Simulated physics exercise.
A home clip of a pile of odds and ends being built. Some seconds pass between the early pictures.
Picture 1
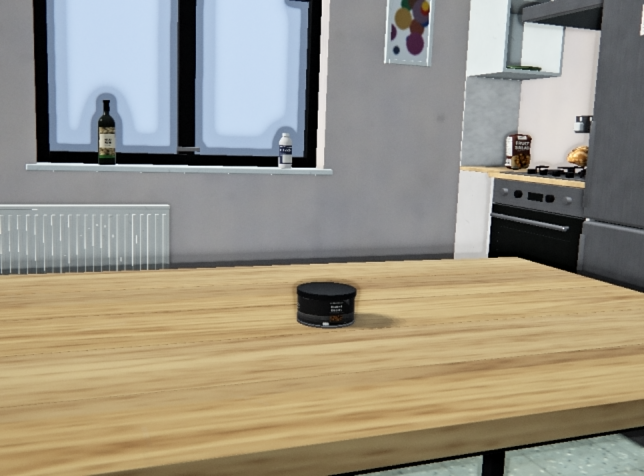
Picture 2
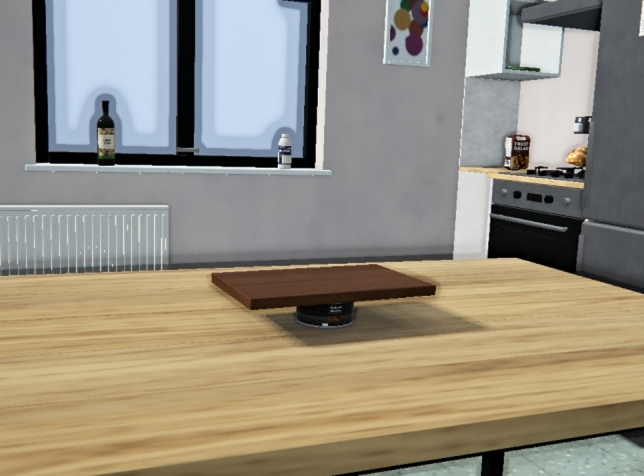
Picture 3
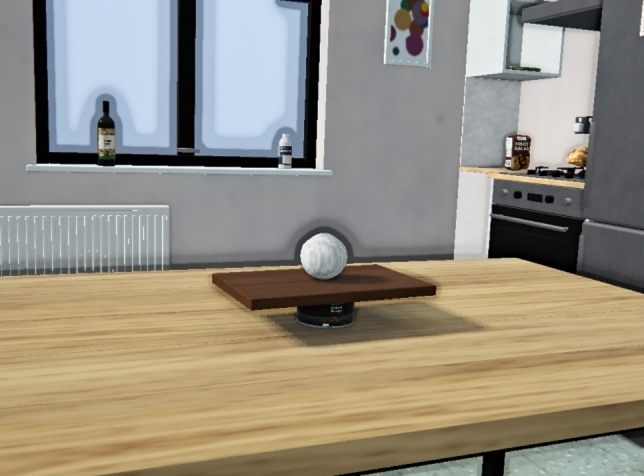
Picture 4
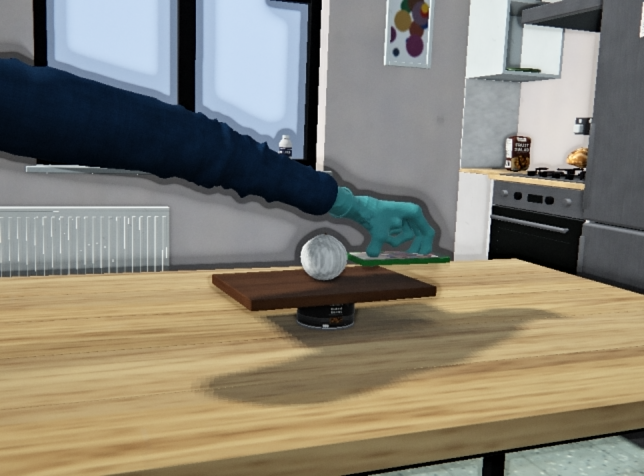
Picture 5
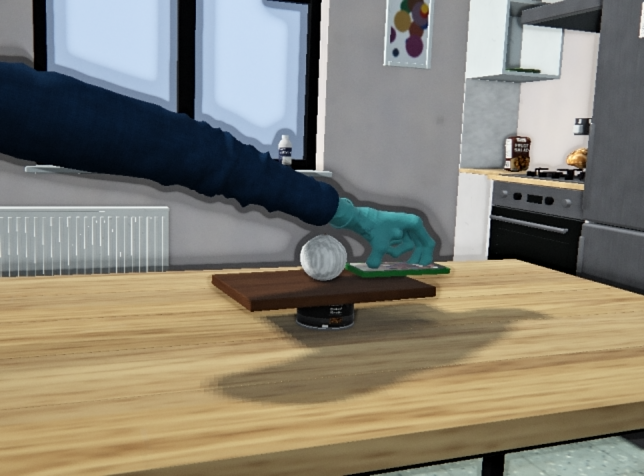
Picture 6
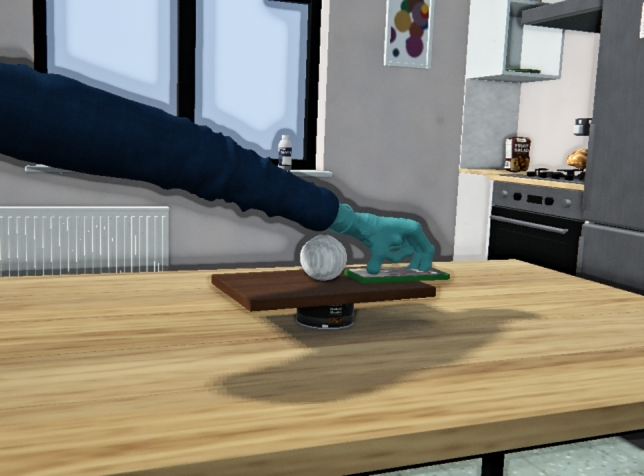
To begin with, a small black tub sits alone on a wooden table, then a brown board lies across it and a white onion rests on the board. A teal-gloved hand in a dark blue sleeve reaches in from the left, lowers a green phone beside the onion, and keeps holding it.
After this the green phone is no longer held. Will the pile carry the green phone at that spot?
Here the pile stays up.
Then, 0.90 s on from there, no change.
Then, 2.10 s on from there, green phone resting near (397, 275).
In the end, all 4 unmoved. At the end, from the last picture's camera, green phone near (397, 275). The pile holds.
